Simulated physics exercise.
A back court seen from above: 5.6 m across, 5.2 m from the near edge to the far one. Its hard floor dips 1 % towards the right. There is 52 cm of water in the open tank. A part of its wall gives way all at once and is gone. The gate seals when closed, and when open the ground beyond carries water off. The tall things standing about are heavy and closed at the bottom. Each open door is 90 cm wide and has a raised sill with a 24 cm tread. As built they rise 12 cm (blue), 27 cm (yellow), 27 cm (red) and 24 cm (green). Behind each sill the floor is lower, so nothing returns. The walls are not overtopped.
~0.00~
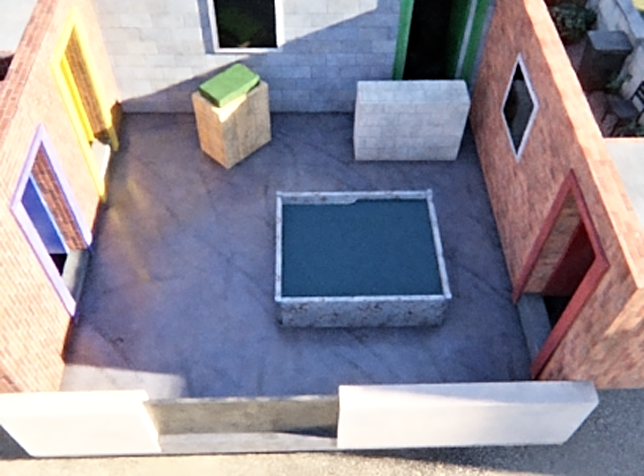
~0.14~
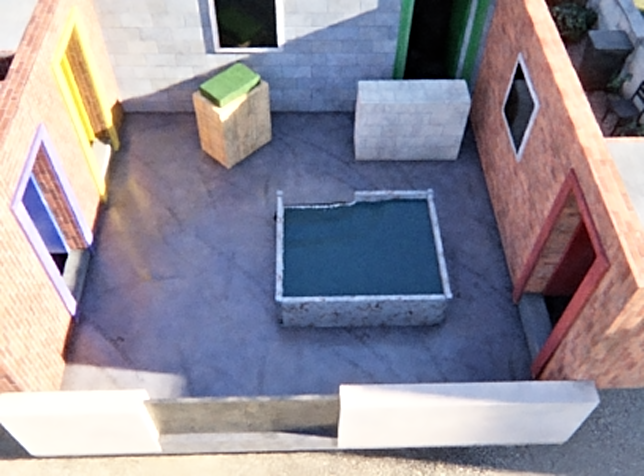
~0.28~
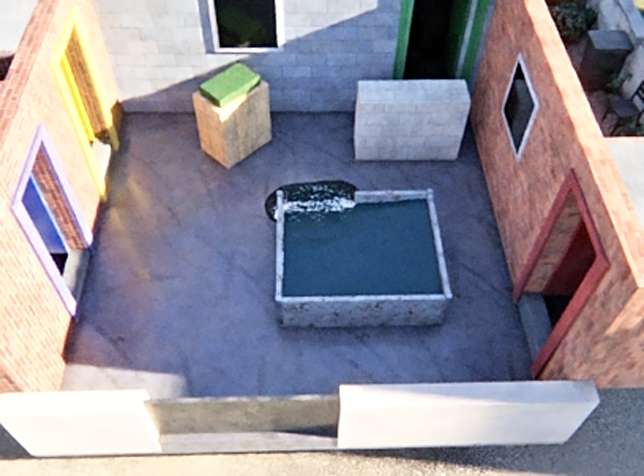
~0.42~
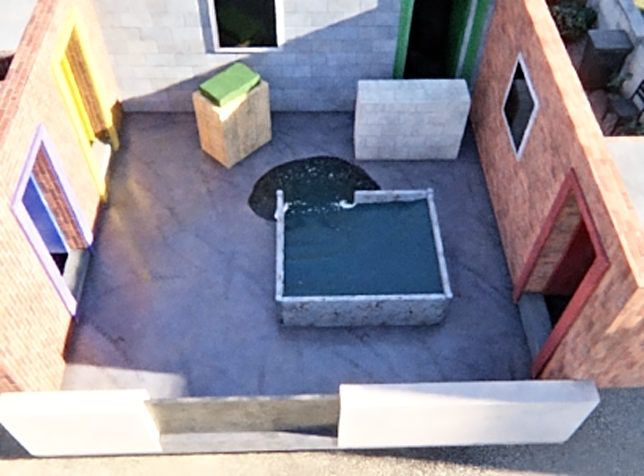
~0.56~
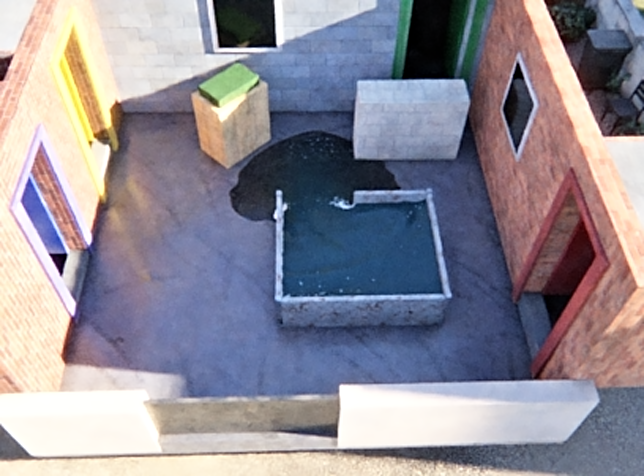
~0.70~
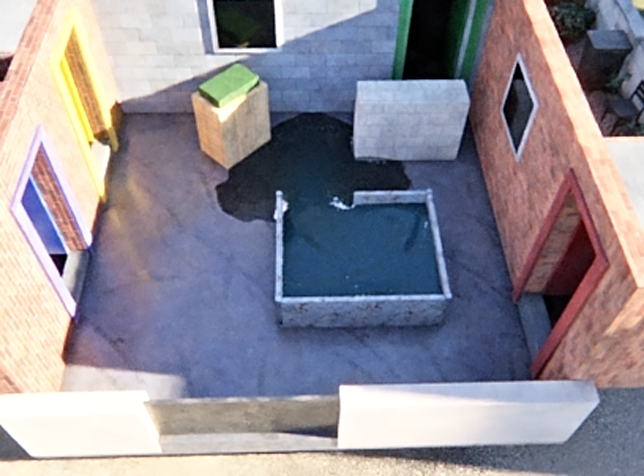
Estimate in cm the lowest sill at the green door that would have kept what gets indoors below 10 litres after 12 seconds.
Close to 17 cm is just enough.
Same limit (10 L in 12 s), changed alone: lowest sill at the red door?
Roughly 8.0 cm at red.
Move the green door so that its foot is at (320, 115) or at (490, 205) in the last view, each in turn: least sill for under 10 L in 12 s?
About 26 and 6.5 cm.
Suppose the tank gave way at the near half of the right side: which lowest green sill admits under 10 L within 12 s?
Some 8.5 cm.
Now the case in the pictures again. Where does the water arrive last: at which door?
The red one.
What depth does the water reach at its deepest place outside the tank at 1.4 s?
Roughly 30 cm.
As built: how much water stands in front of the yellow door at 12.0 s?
About 2.5 cm.
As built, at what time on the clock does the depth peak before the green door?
Around 5.0 s.
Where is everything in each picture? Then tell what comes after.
In the first picture, the open tank at (358, 247) is whole and still, 52 cm deep; the green door at (434, 61) is dry.
In the second picture, the gap is on the far side, the front 0.3 m out at a hidden place; the back of the open tank holds 52 cm.
In the third picture, water pours out on the far side and has run 0.7 m, to (314, 186); about 9 cm deep outside, 52 cm at the back.
In the fourth picture, the front is at (309, 163), 1.2 m from the gap on the far side; 1.6 m2 of floor is wet, 52 cm left at the back.
In the fifth picture, water pours out on the far side and has run 1.8 m, to (311, 135); about 5 cm deep outside, 49 cm at the back.
In the sixth picture, the gap is on the far side, the front 2.2 m out at (303, 118); the back of the open tank holds 44 cm; 1.3 m in a straight line remain to the green door at (433, 61).
After 1.4 s water covers 20 % of the floor, deepest (30 cm) near (292, 118); it has not reached the green door.
After 3.0 s water covers 40 % of the floor, deepest (27 cm) near (471, 125); 7 cm at the green door, 0 litres in over its 24 cm sill.
After 12.0 s water covers 95 % of the floor, deepest (12 cm) near (545, 413); 8 cm at the green door, 0 litres in over its 24 cm sill.
At the green door as built, the water arrived by 1.6 s and peaked near 20 cm at 4.8 s.
With a sill of 15.5 cm, 15 litres would have come in within the 12 s; with 21.5 cm, 0 litres. So under 10 litres takes about 17 cm.
